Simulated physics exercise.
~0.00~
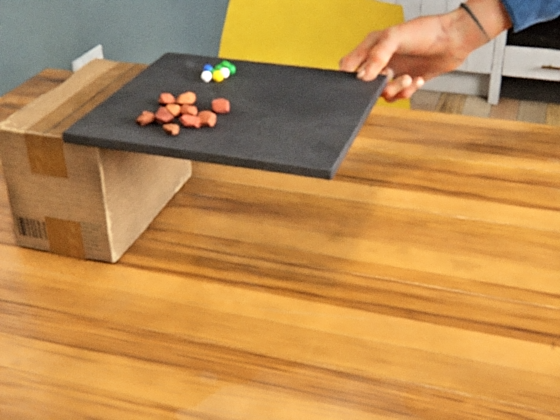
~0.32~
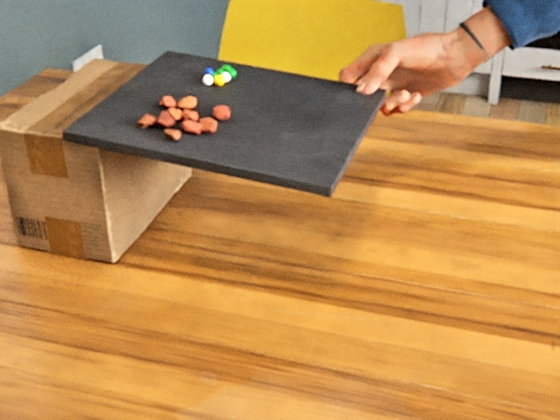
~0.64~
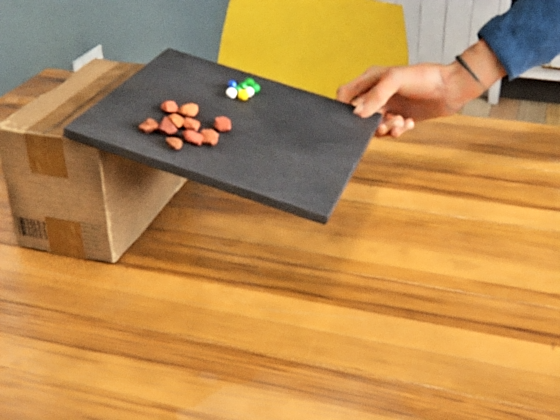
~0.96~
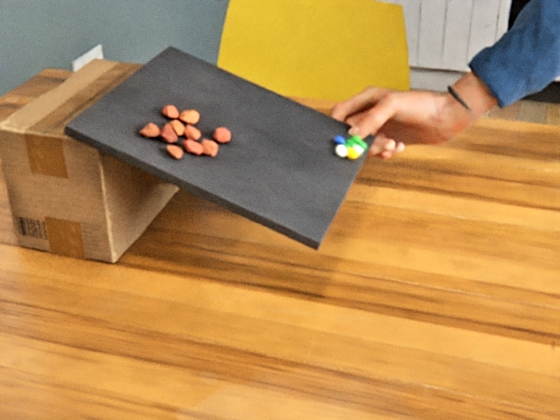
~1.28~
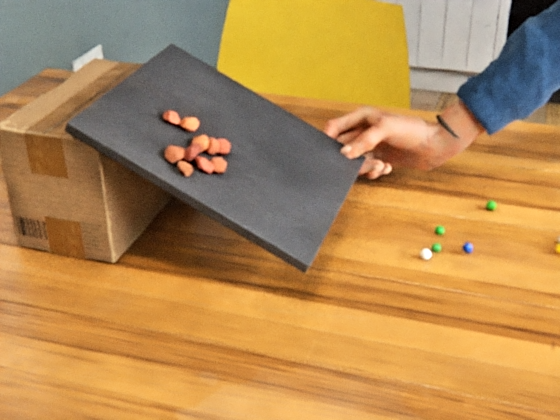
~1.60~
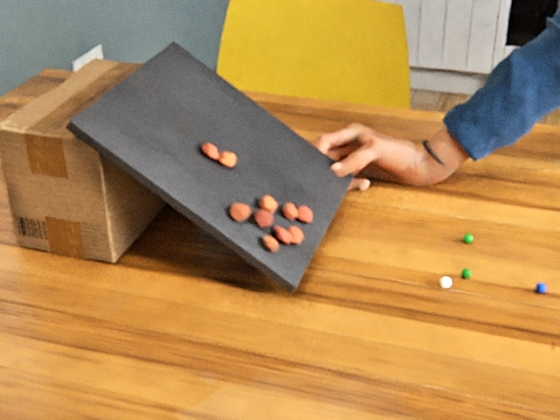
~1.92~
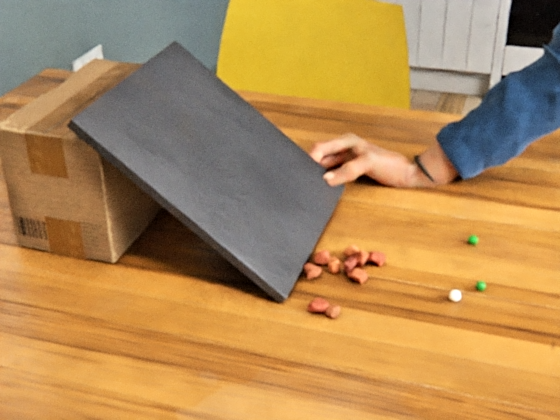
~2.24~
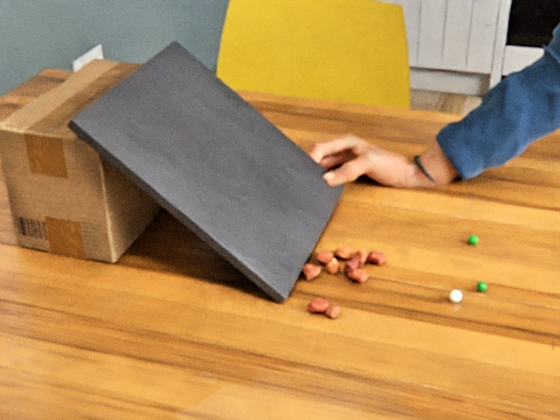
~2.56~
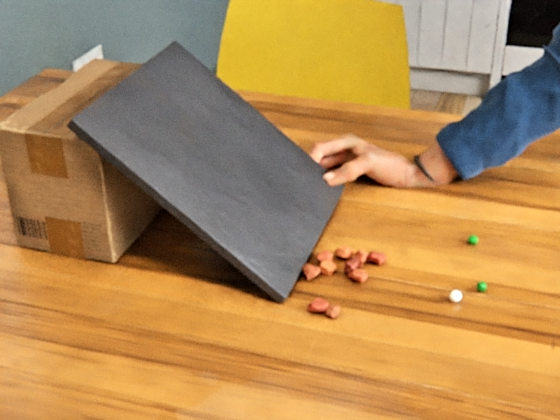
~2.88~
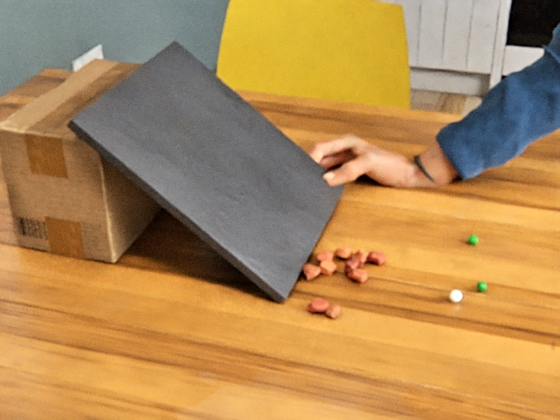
A dark grey board spans from a cardboard box on the left to a hand on the right, above a striped wooden table seen from slightly above, with a yellow chair behind. On it lie a cluster of reddish-brown lumps and, farther back, a few small green, blue, white and yellow balls. The hand lowers its end, and the balls roll off first, scattering rightward across the table. As the slope steepens, the lumps slide down and drop off. The board rests tilted against the box, the lumps lying near its foot, while two green balls and a white one remain visible farther out.
